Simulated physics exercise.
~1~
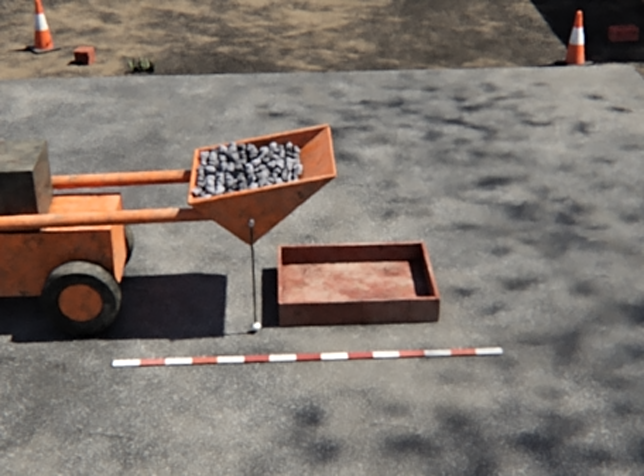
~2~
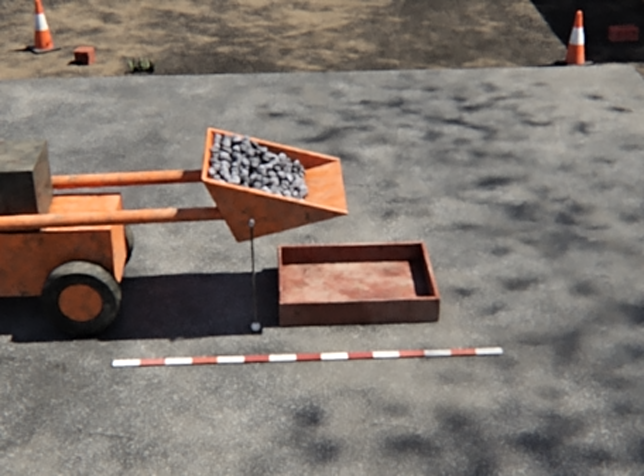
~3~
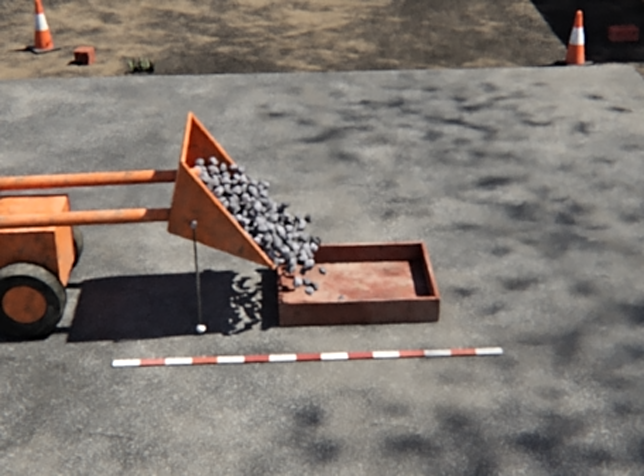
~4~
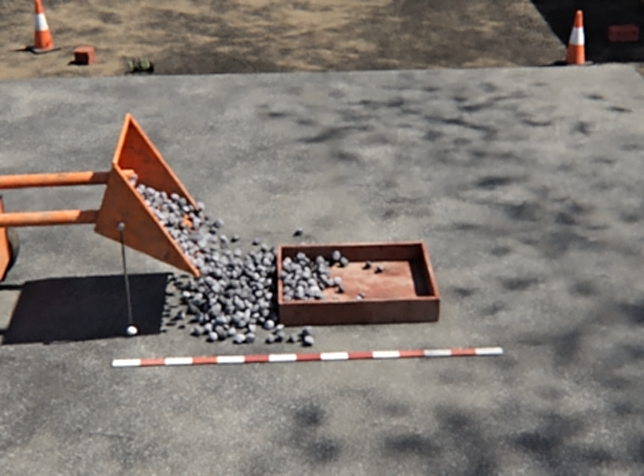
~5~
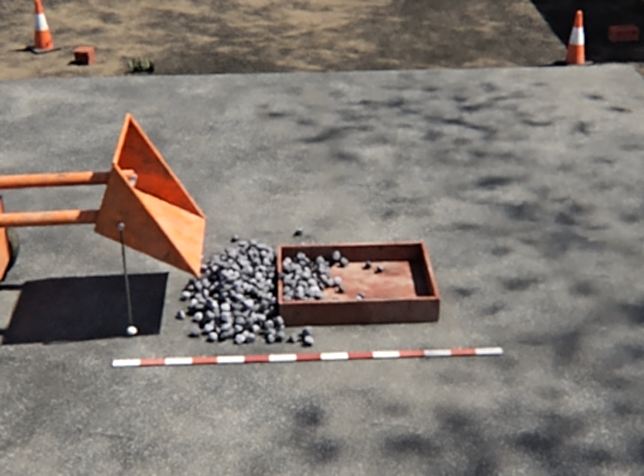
An orange loader tips its bucket while backing left, spilling most grey stones short of the tray.
